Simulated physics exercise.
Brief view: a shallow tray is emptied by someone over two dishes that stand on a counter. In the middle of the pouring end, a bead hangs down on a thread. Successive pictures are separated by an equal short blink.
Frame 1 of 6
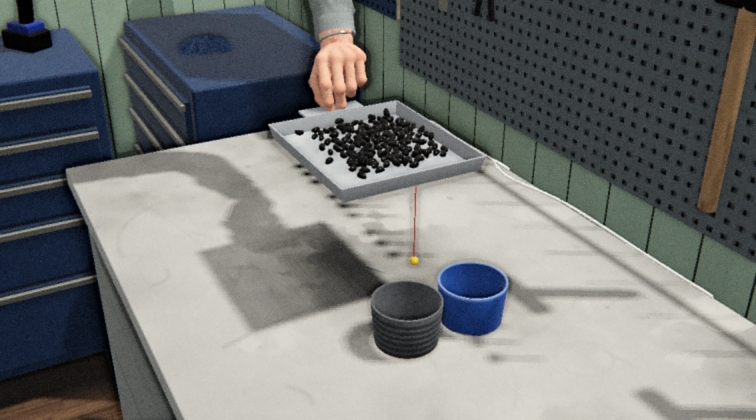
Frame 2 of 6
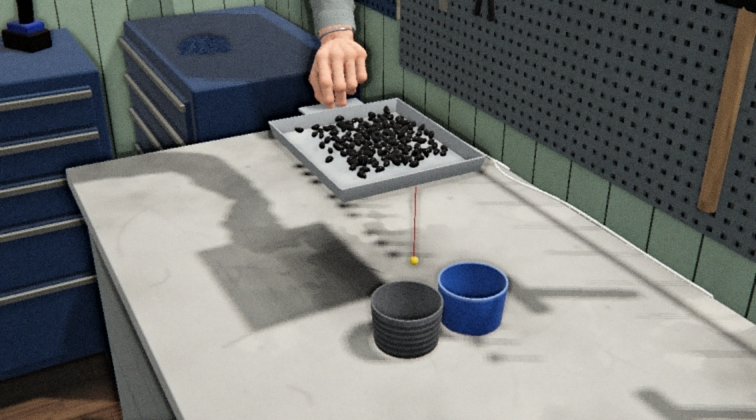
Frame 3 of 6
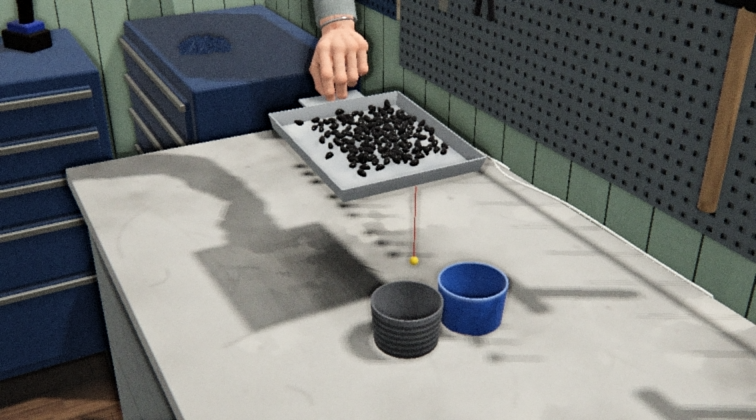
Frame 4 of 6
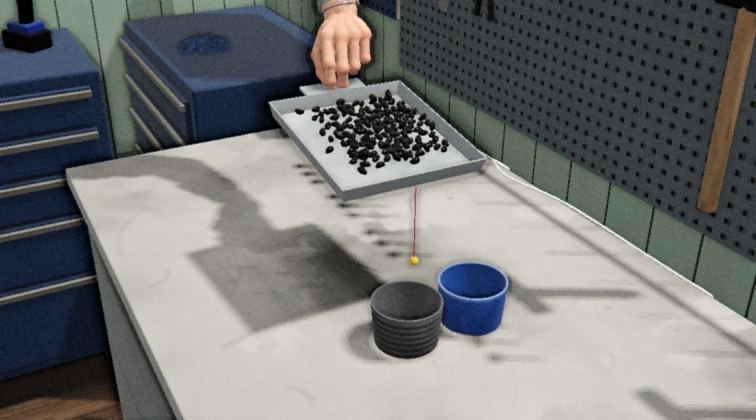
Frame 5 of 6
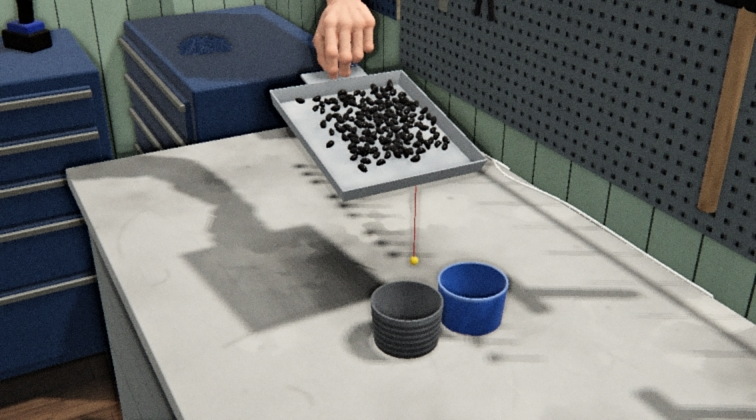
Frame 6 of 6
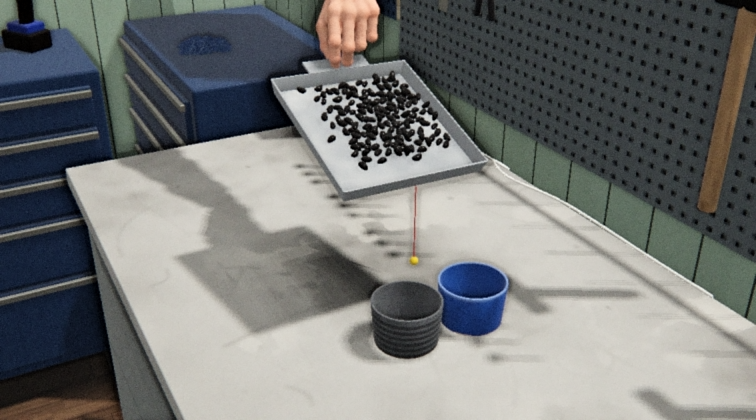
A hand reaches in from the top over a pale workbench, seen from above at an angle, with blue drawer cabinets at left and a grey pegboard at right. It holds a shallow grey tray of black beans above a dark ribbed dish and a blue dish beside it, a yellow bead hanging on a red thread. The hand slowly raises the tray's far end, tilting it towards the still camera.
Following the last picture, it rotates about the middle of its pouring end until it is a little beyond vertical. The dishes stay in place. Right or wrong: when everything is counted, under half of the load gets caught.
Wrong.
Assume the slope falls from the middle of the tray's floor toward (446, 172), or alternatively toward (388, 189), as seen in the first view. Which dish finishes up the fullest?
At the first place the right-hand dish, at the second the left-hand dish.
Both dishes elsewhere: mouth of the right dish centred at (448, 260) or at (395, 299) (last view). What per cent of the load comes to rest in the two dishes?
First placement: 10 per cent; second placement: 30 per cent.
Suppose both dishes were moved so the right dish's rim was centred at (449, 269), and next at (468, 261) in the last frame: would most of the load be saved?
Placing 1: A minority of it. Placing 2: A minority of it.
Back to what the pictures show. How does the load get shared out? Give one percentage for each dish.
The share is 40 per cent in the left dish and 40 per cent in the right dish.
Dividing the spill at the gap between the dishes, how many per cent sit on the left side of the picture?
Roughly 30 %.
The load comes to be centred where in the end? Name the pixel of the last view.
Close to (459, 319) in the last view.
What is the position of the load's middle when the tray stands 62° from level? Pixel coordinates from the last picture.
The middle of the pieces shows up near (424, 152).
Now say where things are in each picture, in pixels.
The first frame shows corners of the pouring end at (343, 187) and (480, 155), level; middle of the load at (377, 141), black beans; left dish at (425, 335); right dish at (492, 313); bead on its thread at (414, 261).
The second frame shows corners of the pouring end at (344, 187) and (481, 156), level; middle of the load at (377, 140).
The third frame shows corners of the pouring end at (344, 187) and (481, 156), tipped barely, level across its low end; middle of the load at (377, 135).
The fourth frame shows corners of the pouring end at (345, 187) and (482, 157), tipped a little, level across its low end; middle of the load at (378, 128).
The fifth frame shows corners of the pouring end at (345, 188) and (483, 158), tipped a little, level across its low end; middle of the load at (379, 122).
The sixth frame shows corners of the pouring end at (346, 188) and (483, 159), tipped clearly, level across its low end; middle of the load at (380, 115); left dish at (425, 335); right dish at (492, 313).
Soon, tray tipped steeply; nearly all on the tray; a stray few in the left dish; a stray few in the air.
A while on, tray tipped past a quarter turn; most on the tray; a small part in the left dish; a stray few in the right dish; a stray few outside both; a stray few in the air.
Towards the end, tray tipped past a quarter turn; about a third in the left dish; about half in the right dish; about a quarter outside both.
Finally, tray tipped past a quarter turn; about a third in the left dish; about half in the right dish; about a quarter outside both.
